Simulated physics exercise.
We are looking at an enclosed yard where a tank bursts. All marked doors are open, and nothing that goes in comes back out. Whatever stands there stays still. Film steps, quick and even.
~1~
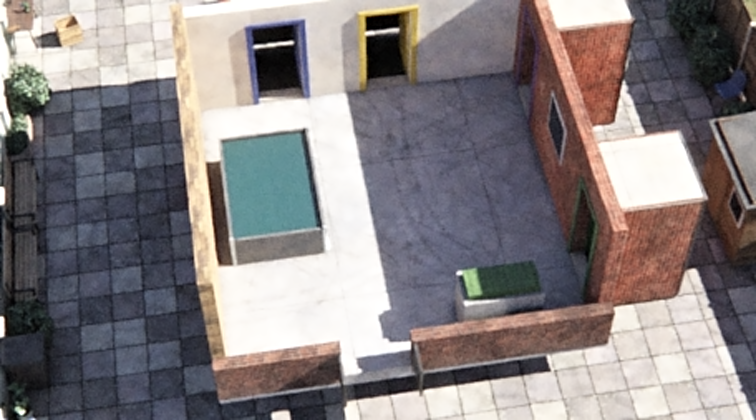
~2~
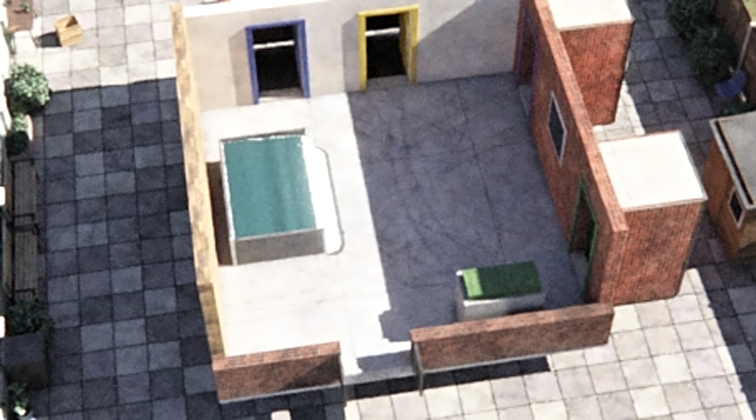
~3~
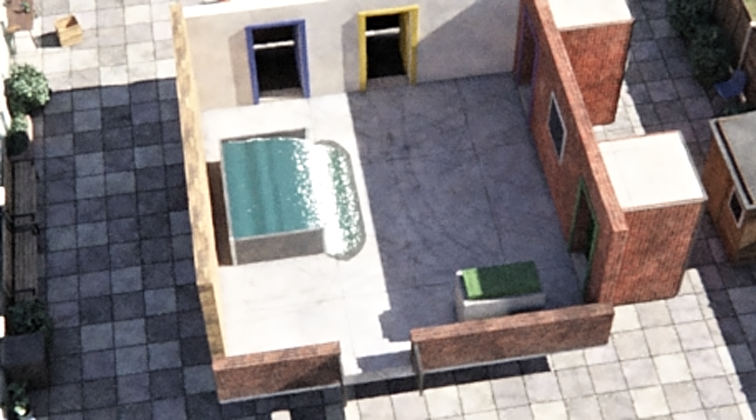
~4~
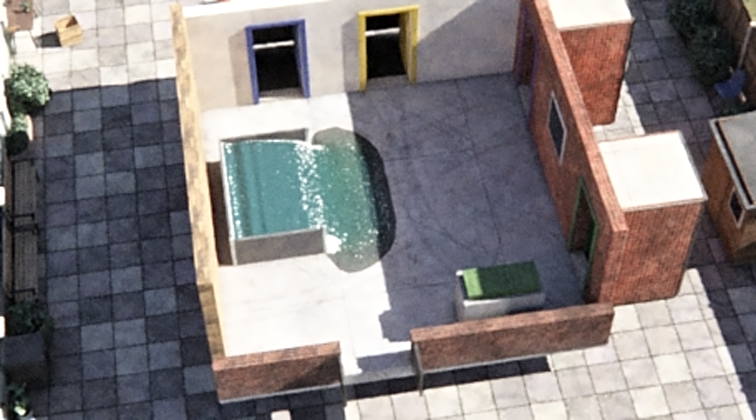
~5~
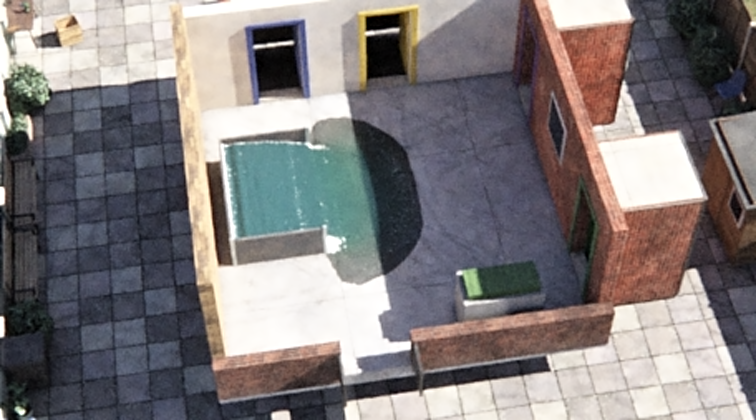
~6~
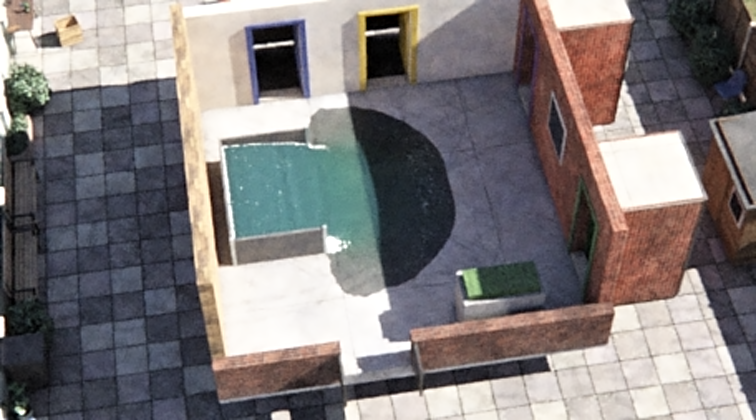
In a walled yard seen from above, a rectangular tank of green-blue water opens along its right side, and water pours out, foaming at first, then spreading rightward across the paving in a widening, dark, rounded pool.
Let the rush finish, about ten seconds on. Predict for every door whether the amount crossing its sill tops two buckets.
The yellow door tops it. The blue door does not top it. The green door tops it. The purple door tops it.
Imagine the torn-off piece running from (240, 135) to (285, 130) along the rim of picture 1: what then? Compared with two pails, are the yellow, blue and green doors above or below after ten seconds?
I'd say the yellow door keeps within bounds, the blue door gets too much as well, and the green door keeps within bounds.
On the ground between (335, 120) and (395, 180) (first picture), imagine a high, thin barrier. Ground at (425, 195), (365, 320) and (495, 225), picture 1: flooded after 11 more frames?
Taking the points in turn, they are inundated, high and dry and inundated.
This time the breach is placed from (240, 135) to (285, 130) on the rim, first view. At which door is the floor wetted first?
That would be the blue door.
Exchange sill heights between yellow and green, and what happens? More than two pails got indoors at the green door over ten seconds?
I'd say green door crosses the mark.
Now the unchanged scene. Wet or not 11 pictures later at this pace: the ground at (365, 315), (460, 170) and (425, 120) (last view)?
First spared, then swamped, then swamped.
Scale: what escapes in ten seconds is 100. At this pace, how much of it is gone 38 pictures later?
About 75 %.
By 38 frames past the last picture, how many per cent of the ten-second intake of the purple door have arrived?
It should be near 100 percent of the ten-second total.
A moment on, water covers 55 % of the floor; the yellow door wet at the sill, nothing in, the blue door not reached, the green door not reached, the purple door not reached.
Next, water covers 65 % of the floor; the yellow door under two buckets in, the blue door not reached, the green door under two buckets in, the purple door under two buckets in.
Then, water covers 65 % of the floor; the yellow door under two buckets in, the blue door not reached, the green door over two buckets in, the purple door over two buckets in.
Later, water covers 85 % of the floor; the yellow door over two buckets in, the blue door wet at the sill, nothing in, the green door far over two buckets in, the purple door far over two buckets in.
In the end, water covers 100 % of the floor; the yellow door over two buckets in, the blue door wet at the sill, nothing in, the green door far over two buckets in, the purple door far over two buckets in.
